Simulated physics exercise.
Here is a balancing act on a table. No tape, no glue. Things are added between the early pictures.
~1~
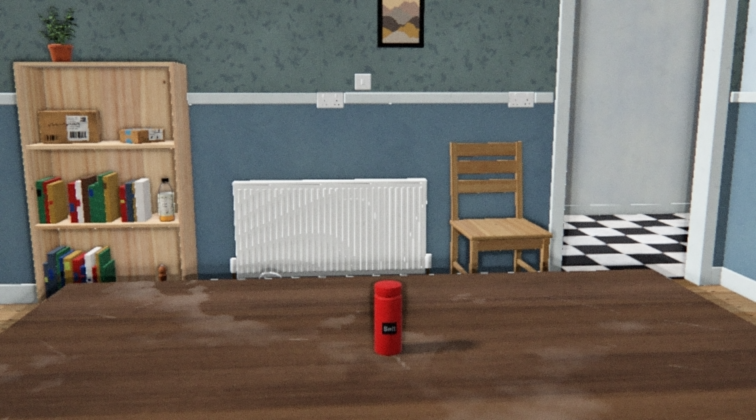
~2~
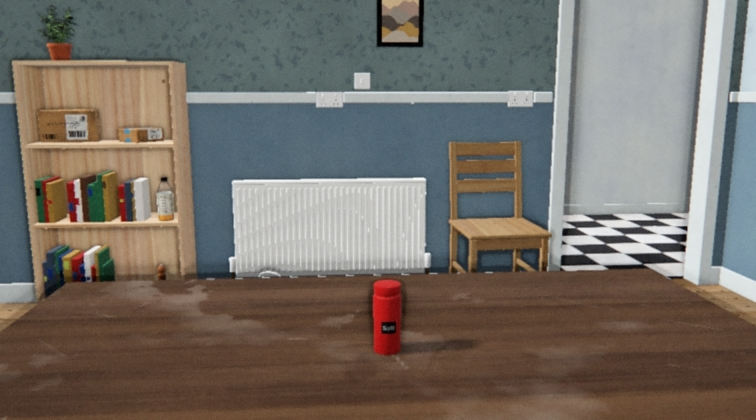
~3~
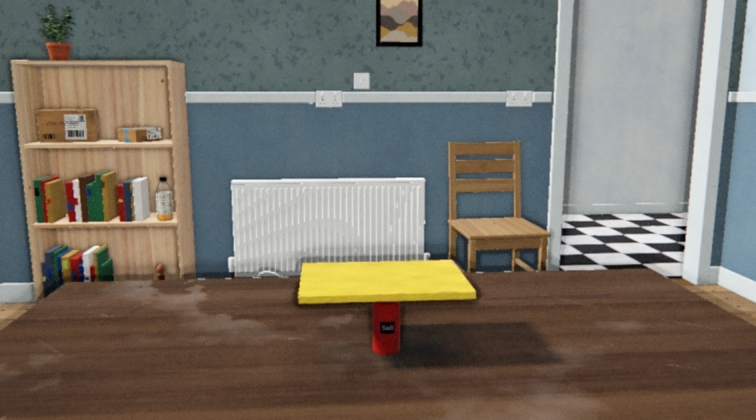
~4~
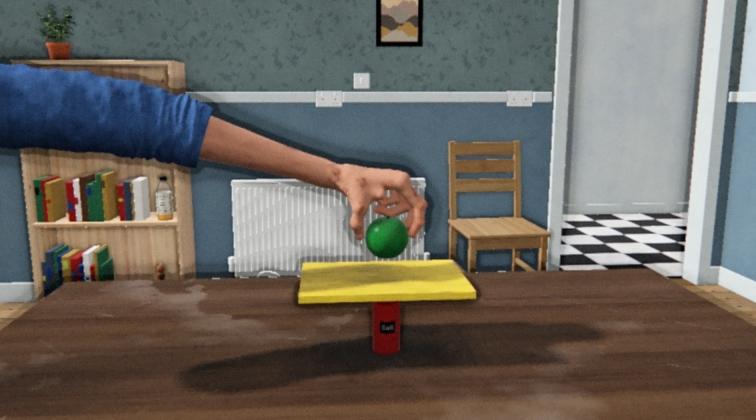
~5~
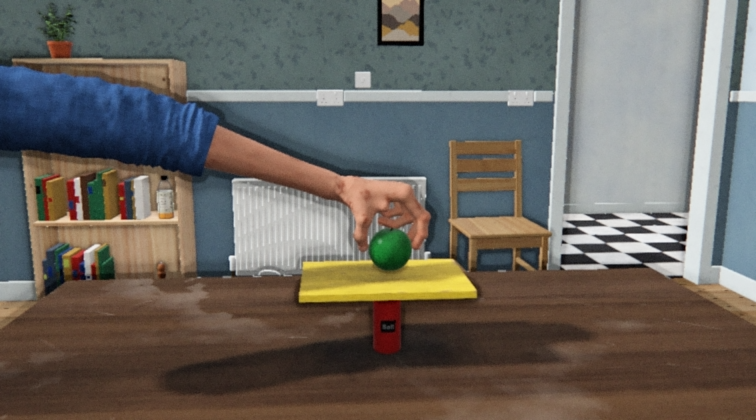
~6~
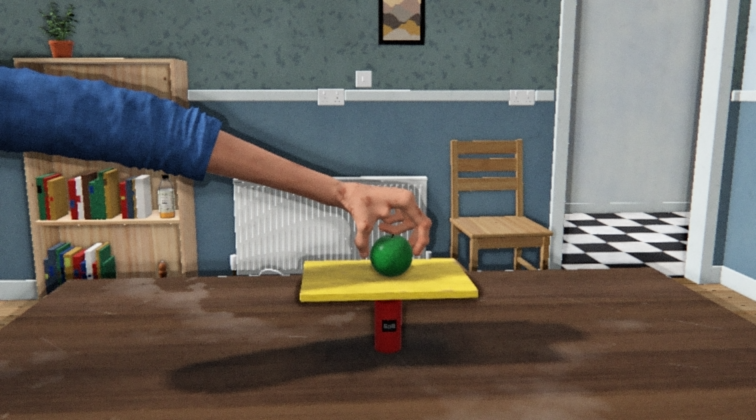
A small red bottle stands upright on a dark wooden table, viewed from slightly above in a room with a bookshelf at left, a white radiator, and a wooden chair and doorway at right. A flat yellow board appears balanced across its top. A blue-sleeved arm then reaches in from the left and lowers a round green apple onto the board's middle, fingers staying around it, while the view barely shifts.
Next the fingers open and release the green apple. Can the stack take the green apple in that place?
As it turns out, it stays up.
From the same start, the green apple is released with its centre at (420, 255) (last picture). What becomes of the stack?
Then it holds.
Then, 0.20 s later than the last frame, all is still.
Then, 0.40 s later than the last frame, green apple resting near (392, 256).
When it is over, all 3 as before. End places, in pixels of the last picture, green apple near (392, 256). The stack keeps its balance.
